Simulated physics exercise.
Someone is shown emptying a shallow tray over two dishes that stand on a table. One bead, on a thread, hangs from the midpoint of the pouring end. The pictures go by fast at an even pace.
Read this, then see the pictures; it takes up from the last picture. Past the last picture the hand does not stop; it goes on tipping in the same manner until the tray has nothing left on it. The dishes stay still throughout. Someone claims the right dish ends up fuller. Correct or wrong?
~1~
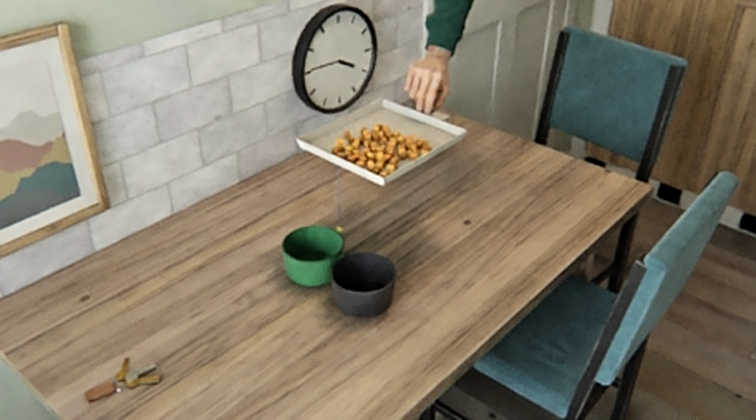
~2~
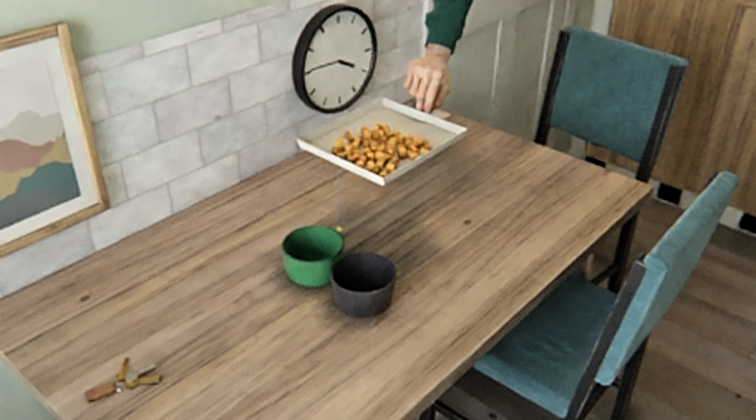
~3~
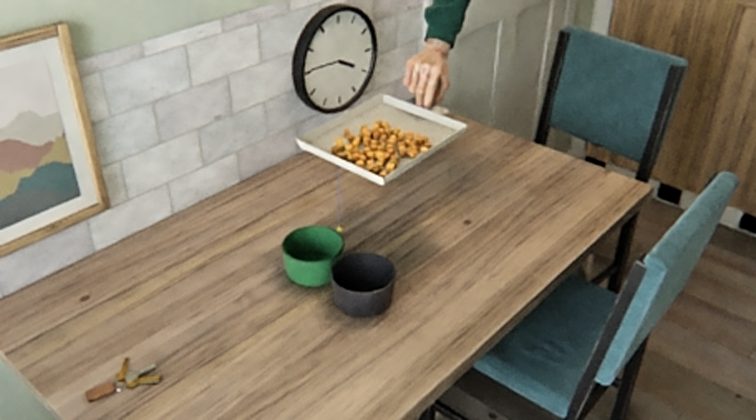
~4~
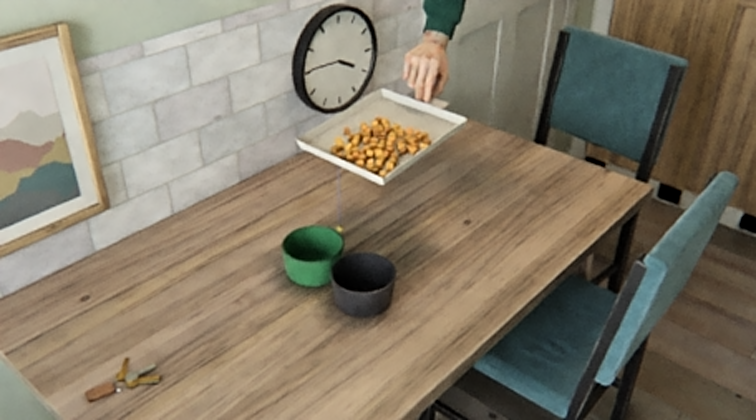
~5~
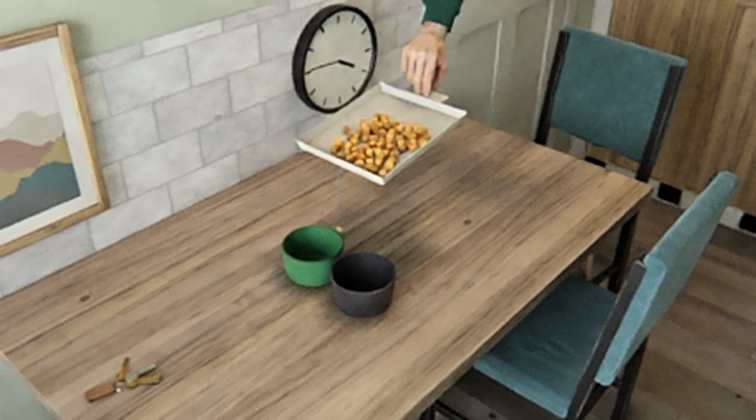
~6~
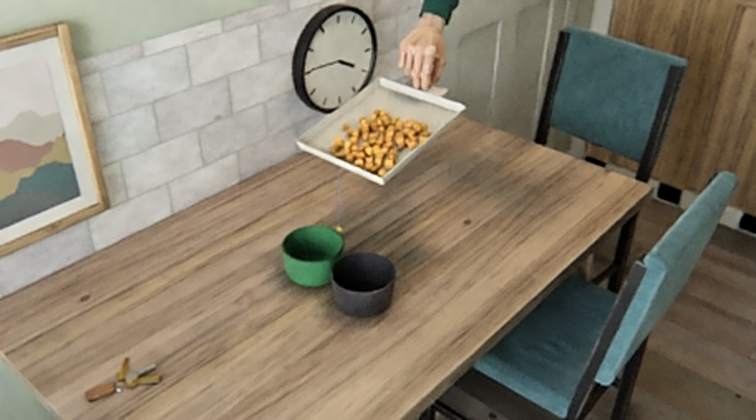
Wrong - the left dish ends fuller.
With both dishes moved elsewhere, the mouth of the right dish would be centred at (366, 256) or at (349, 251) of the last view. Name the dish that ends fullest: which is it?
Try 1 - the dish at left; try 2 - the dish at left.
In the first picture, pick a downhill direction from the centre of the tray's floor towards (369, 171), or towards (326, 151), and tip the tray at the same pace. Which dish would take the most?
First the right one, then the left-hand dish.
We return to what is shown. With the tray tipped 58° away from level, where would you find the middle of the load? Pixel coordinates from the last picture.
Centre estimate: (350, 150).
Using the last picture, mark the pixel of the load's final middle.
Around (309, 271), give or take.
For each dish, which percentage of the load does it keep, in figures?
Left dish around 40, right dish around 20, both in a hundred.
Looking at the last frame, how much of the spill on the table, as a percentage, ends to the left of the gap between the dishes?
I'd say some 90 in a hundred.
Just after the last frame, tray tipped steeply; every one on the tray.
A moment on, tray tipped right over; almost all on the tray; just a few in the air.
Further on, tray tipped past a quarter turn; roughly a quarter in the right dish; roughly half in the left dish; roughly a third outside both.
When it is over, tray tipped past a quarter turn; roughly a quarter in the right dish; roughly half in the left dish; roughly a third outside both.
